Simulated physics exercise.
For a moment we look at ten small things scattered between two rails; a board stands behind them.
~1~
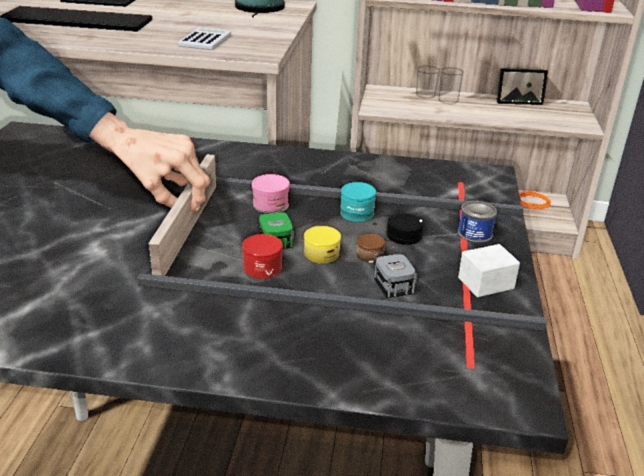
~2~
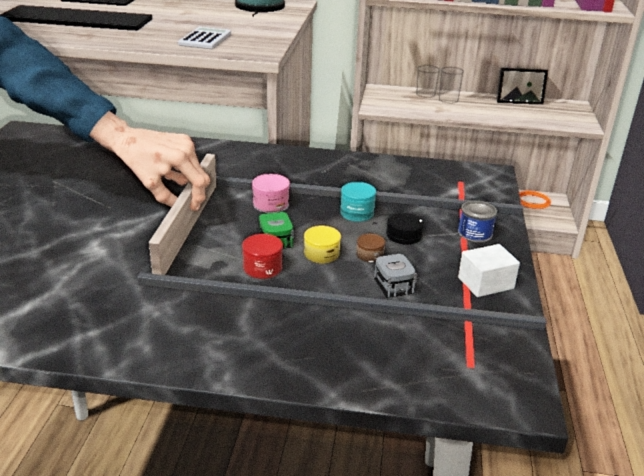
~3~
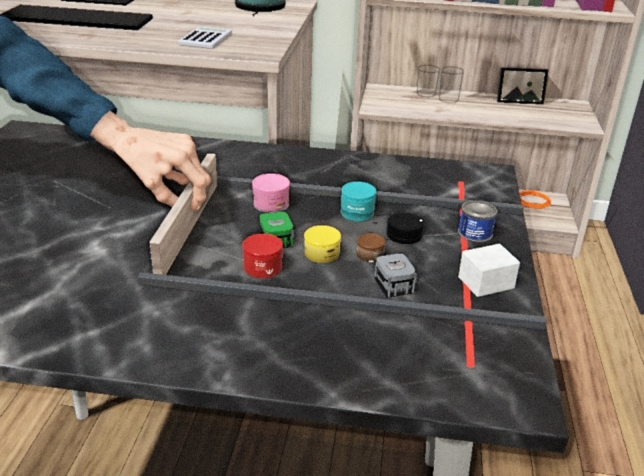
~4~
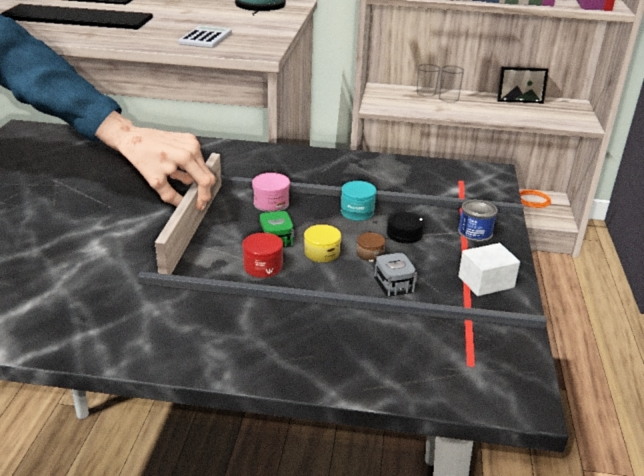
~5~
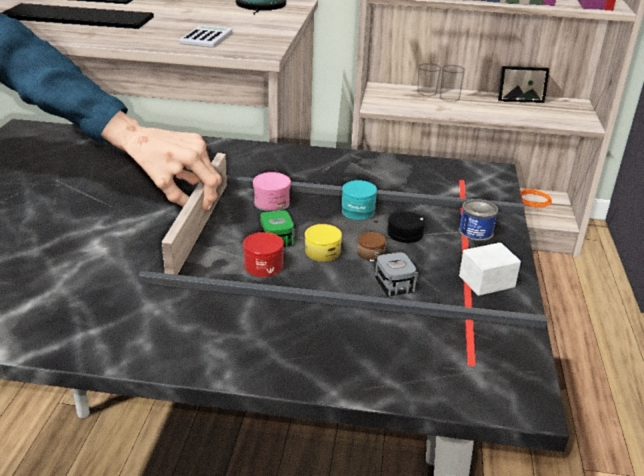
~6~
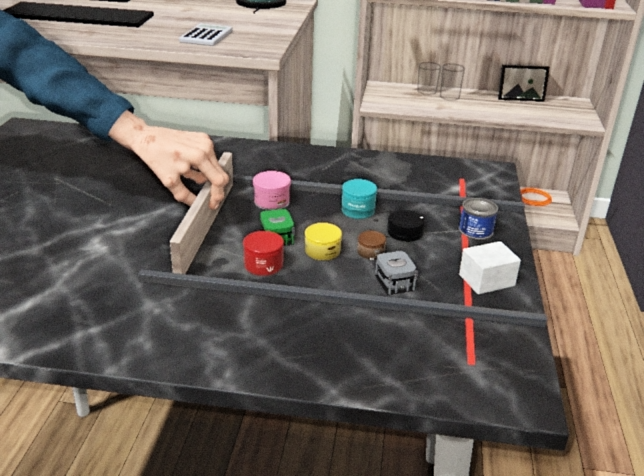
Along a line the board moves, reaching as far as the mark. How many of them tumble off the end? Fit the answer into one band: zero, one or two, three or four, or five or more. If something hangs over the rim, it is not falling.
I would say zero.
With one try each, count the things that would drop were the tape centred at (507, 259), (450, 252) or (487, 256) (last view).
5, 0, 5.
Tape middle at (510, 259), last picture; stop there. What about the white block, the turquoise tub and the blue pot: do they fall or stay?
The white block goes over, the turquoise tub tumbles off, the blue pot goes over.
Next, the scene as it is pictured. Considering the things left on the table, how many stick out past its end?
The tally is 3.
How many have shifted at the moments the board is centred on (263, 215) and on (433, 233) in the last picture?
Counts: 3 / 10.
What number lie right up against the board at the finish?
Result: 5 in all.
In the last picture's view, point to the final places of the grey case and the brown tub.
Near (488, 296) and (515, 246).
A little later, none off yet; white block at rest near (489, 268); blue pot at rest near (478, 219); black lid at rest near (406, 225).
Next, none off yet; white block at rest near (489, 268); blue pot at rest near (478, 219); black lid at rest near (409, 227).
When it is over, the number that fall off is zero.
